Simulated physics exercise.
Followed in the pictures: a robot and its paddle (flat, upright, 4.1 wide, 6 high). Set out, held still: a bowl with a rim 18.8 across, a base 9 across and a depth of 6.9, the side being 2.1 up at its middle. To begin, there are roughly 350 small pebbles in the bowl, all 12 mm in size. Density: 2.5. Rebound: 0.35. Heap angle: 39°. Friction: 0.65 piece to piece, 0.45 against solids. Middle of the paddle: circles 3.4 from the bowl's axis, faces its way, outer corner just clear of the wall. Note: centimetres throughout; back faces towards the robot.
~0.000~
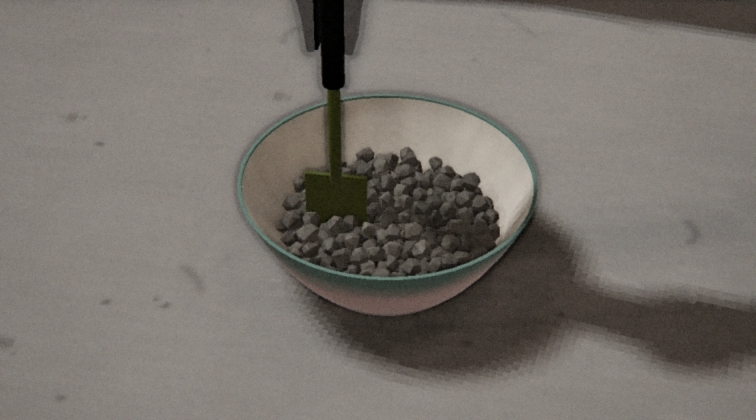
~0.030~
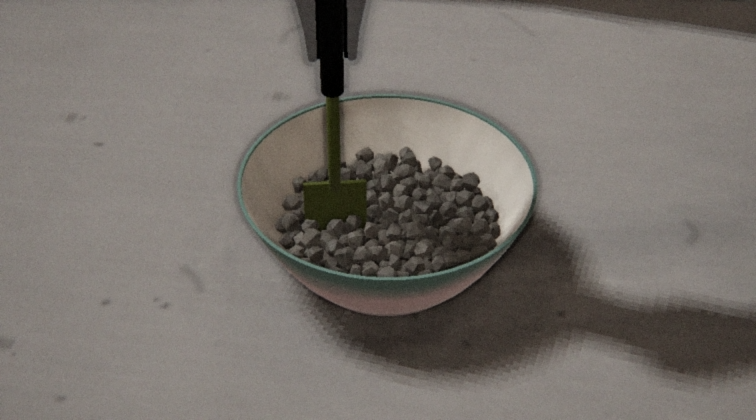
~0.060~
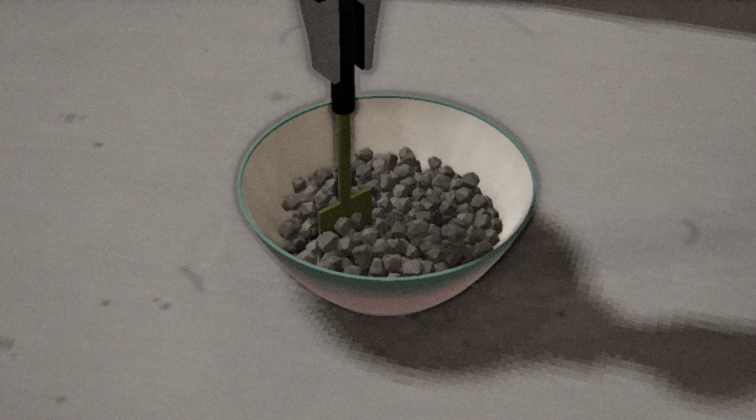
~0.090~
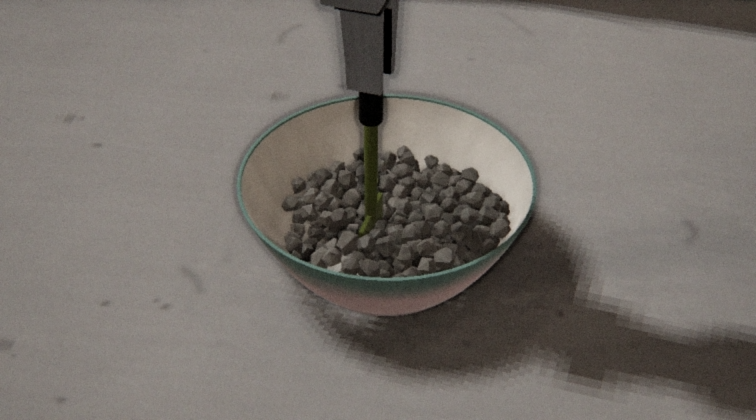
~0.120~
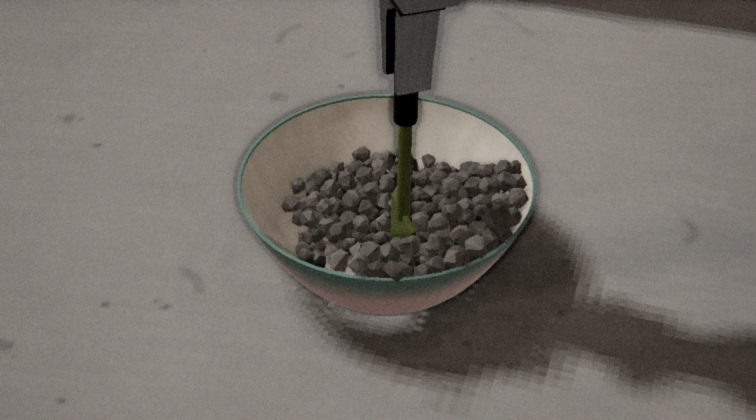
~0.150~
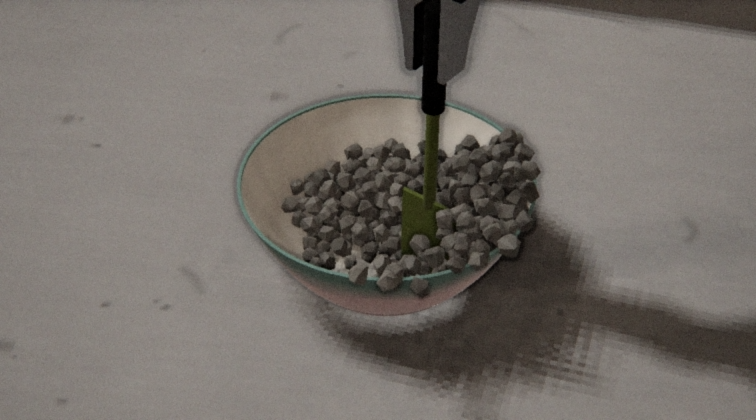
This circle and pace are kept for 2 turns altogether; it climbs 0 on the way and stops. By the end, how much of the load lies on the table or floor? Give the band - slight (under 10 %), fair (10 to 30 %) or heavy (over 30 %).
Band: Heavy.
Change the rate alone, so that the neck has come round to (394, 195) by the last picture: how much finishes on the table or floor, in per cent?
Around 25 in a hundred.
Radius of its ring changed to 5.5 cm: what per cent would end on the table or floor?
Then about 45 %.
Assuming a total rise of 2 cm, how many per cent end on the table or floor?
Near 35 in a hundred.
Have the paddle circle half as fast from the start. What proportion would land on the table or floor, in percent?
I'd expect about 20 %.
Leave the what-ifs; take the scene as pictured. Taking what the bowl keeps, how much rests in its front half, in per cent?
Roughly 65 per cent.
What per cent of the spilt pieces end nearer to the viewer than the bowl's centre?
Around 40 percent of the pieces.
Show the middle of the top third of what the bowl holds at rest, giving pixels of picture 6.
I'd say close to (305, 250).
After 0.34 s, 9° round, highest piece 9 above the table; 273 in the bowl, 52 on the table or floor, 24 in flight or on the tool.
After 0.53 s, 227° round, highest piece 10 above the table; 237 in the bowl, 93 on the table or floor, 19 in flight or on the tool.
After 0.82 s, 0° round, highest piece 8 above the table; 212 in the bowl, 137 on the table or floor.
After 1.52 s, 0° round, highest piece 8 above the table; 212 in the bowl, 137 on the table or floor.
In the end, 212 in the bowl, 137 on the table or floor. That is 39 % on the table or floor.
